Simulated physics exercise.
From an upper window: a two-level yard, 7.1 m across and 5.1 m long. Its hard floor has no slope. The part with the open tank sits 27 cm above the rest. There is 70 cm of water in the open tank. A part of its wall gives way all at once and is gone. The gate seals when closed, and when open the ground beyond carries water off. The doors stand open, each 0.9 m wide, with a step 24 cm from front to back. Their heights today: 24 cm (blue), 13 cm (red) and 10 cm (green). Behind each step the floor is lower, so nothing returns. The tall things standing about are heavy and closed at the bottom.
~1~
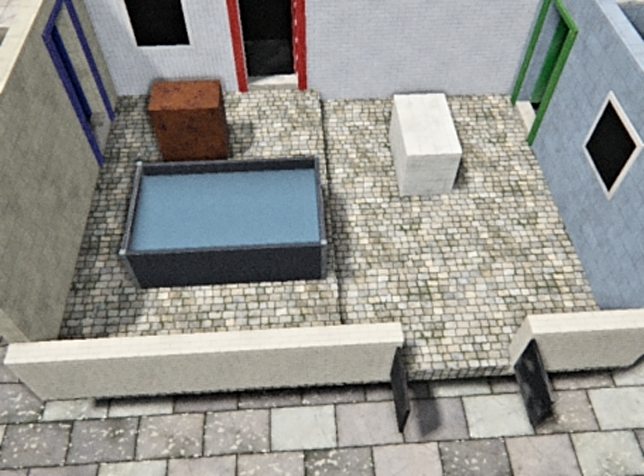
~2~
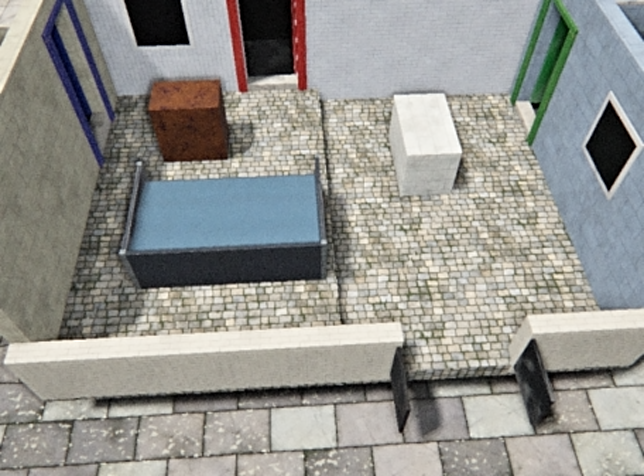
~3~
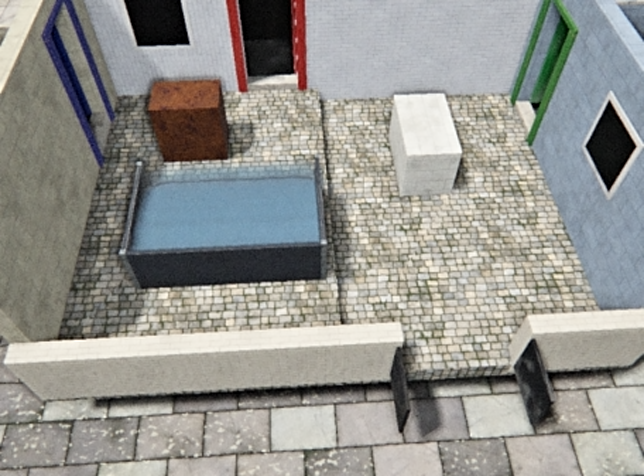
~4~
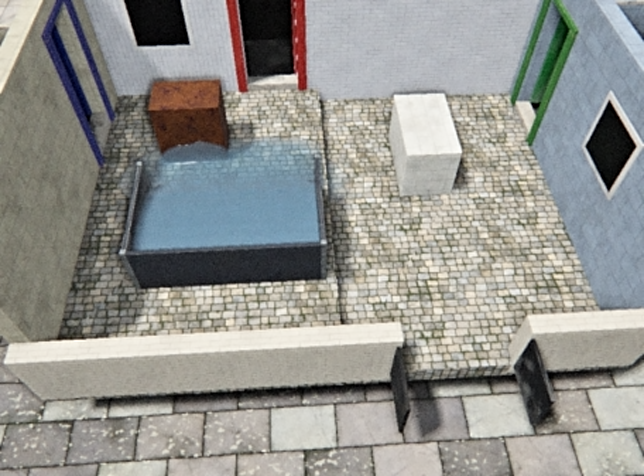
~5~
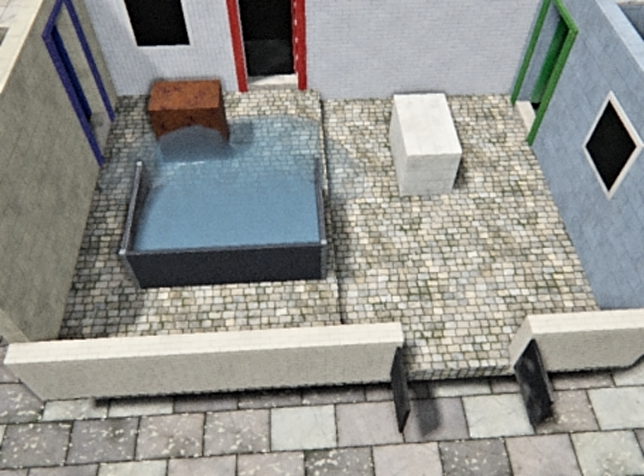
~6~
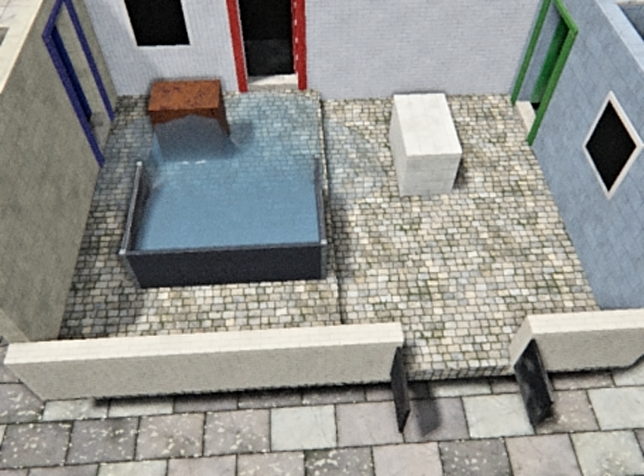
Water pouring from the far side of an open tank and spreading across a paved yard, around a rust-brown block.
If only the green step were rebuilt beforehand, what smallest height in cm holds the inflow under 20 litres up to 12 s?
About 19 cm.
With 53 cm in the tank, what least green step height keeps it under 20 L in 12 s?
Then roughly 14.0 cm.
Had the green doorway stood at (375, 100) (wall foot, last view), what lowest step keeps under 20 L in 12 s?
About 14.5 cm.
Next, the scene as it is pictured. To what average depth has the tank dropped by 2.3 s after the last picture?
Some 14 cm.
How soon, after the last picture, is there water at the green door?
Green 1.8 s.
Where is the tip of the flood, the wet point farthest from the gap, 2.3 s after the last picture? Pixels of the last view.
At about (506, 95).
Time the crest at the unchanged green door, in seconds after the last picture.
At about 2.6 s.
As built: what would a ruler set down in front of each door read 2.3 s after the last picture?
Depths in cm: Blue 15, red 16, green 19.
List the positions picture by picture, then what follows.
The first frame shows still water, 70 cm deep, in the open tank at (227, 206); the green door at (539, 75) is dry.
In the second frame, the gap is on the far side, the front 0.3 m out at a hidden place; the back of the open tank holds 70 cm.
In the third frame, water pours out on the far side and has run 0.7 m, to a hidden place; about 12 cm deep outside, 66 cm at the back.
In the fourth frame, the front is at (240, 141), 1.3 m from the gap on the far side; 3.0 m2 of floor is wet, 59 cm left at the back.
In the fifth frame, water pours out on the far side and has run 1.8 m, to (237, 120); about 9 cm deep outside, 59 cm at the back.
In the sixth frame, the gap is on the far side, the front 2.5 m out at (255, 94); the back of the open tank holds 52 cm; the green door at (539, 75), 5.3 m from the gap, is still 2.9 m from the nearest water.
Then, 0.7 s after the last picture water covers 35 % of the floor, deepest (41 cm) near (204, 166); it has not reached the green door.
Then, 2.3 s after the last picture water covers 55 % of the floor, deepest (31 cm) near (506, 95); 19 cm at the green door, 20 litres in over its 10 cm step.
Then, 11.3 s after the last picture water covers 100 % of the floor, deepest (10 cm) near (527, 345); 6 cm at the green door, 133 litres in over its 10 cm step.
At the green door as built, the water peaked near 22 cm, 2.5 s after the last picture.
With a step of 17 cm, 31 litres would have come in within the 12 s; with 23 cm, 5 litres. So under 20 litres takes about 19 cm.
